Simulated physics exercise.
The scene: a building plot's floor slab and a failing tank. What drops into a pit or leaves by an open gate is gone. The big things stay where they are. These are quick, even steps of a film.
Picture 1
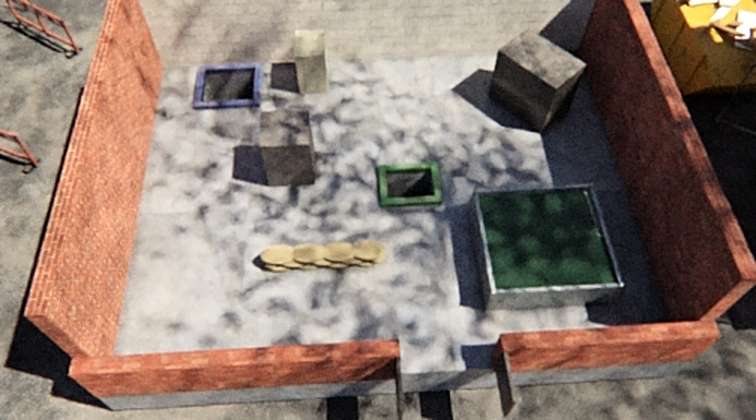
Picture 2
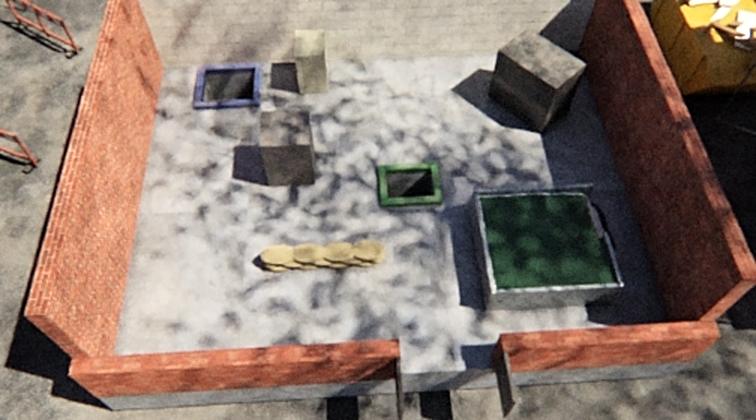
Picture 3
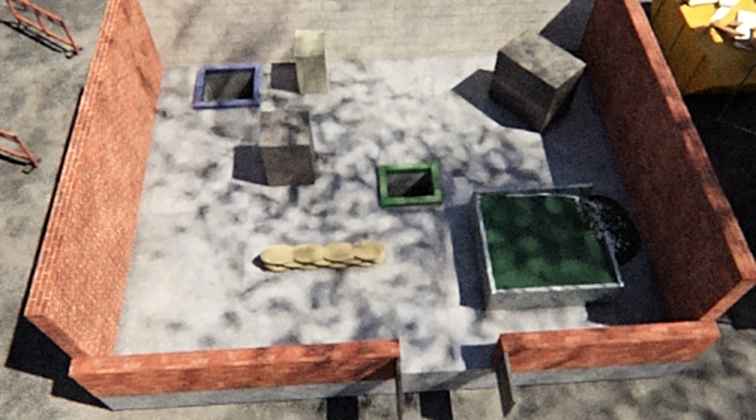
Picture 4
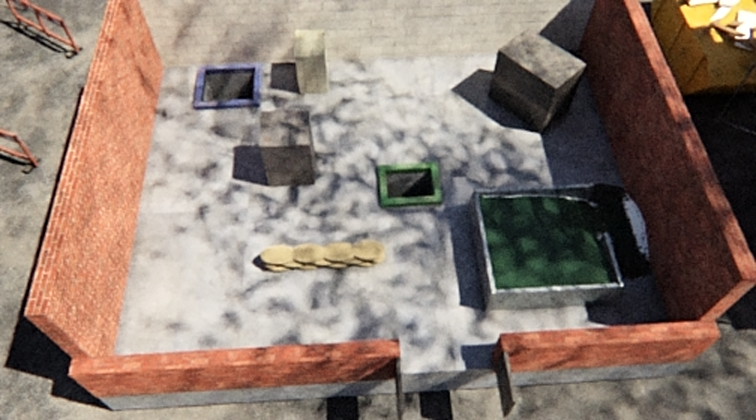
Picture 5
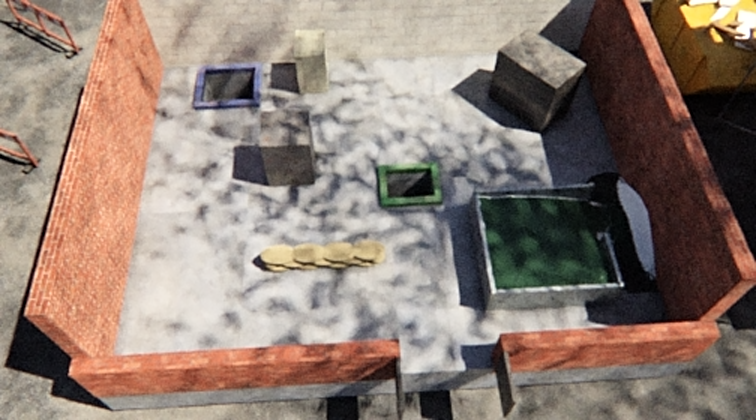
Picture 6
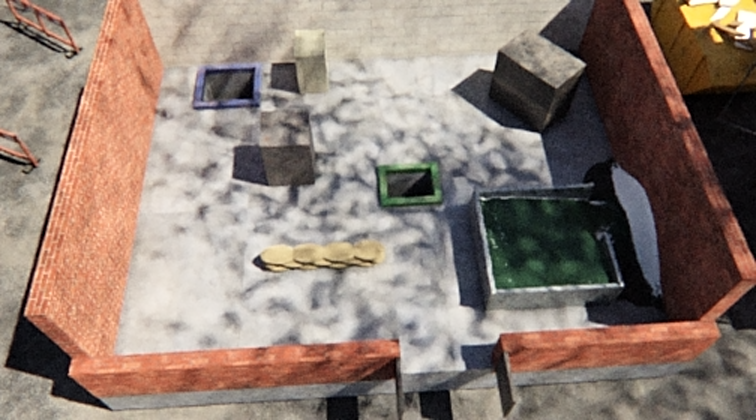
In the video, a walled slab holds blocks, a row of sandbags, blue- and green-rimmed pits and a tank of green water. Water pours from the tank's right side and spreads along the floor beside the right brick wall.
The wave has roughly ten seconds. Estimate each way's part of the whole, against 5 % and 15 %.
In the end: The gate takes from 5 to 15 %; the blue pit takes under 5 %; the green pit takes under 5 %.
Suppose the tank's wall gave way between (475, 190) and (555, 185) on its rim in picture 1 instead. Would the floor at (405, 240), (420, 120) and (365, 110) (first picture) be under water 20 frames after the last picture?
In that order: Not flooded, covered, awash.
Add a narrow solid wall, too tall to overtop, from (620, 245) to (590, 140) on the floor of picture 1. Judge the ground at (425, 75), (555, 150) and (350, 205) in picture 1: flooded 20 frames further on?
In turn: Flooded, under water, free of water.
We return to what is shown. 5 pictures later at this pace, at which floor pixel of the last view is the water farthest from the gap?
At about (590, 102).
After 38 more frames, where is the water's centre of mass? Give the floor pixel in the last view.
At about (507, 211).
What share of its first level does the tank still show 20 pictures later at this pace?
I make it 44 per cent.
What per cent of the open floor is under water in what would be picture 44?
Some 60 per cent.
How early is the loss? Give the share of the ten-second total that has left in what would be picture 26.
I make it 0 per cent.
A moment on, water covers 10 % of the floor; the gate 0 %, the blue pit 0 %, the green pit 0 %.
Next, water covers 15 % of the floor; the gate 0 %, the blue pit 0 %, the green pit 0 %.
Then, water covers 30 % of the floor; the gate 0 %, the blue pit 0 %, the green pit 0 %.
Later, water covers 60 % of the floor; the gate 3 %, the blue pit 0 %, the green pit 0 %.
In the end, water covers 85 % of the floor; the gate 7 %, the blue pit 0 %, the green pit 0 %.
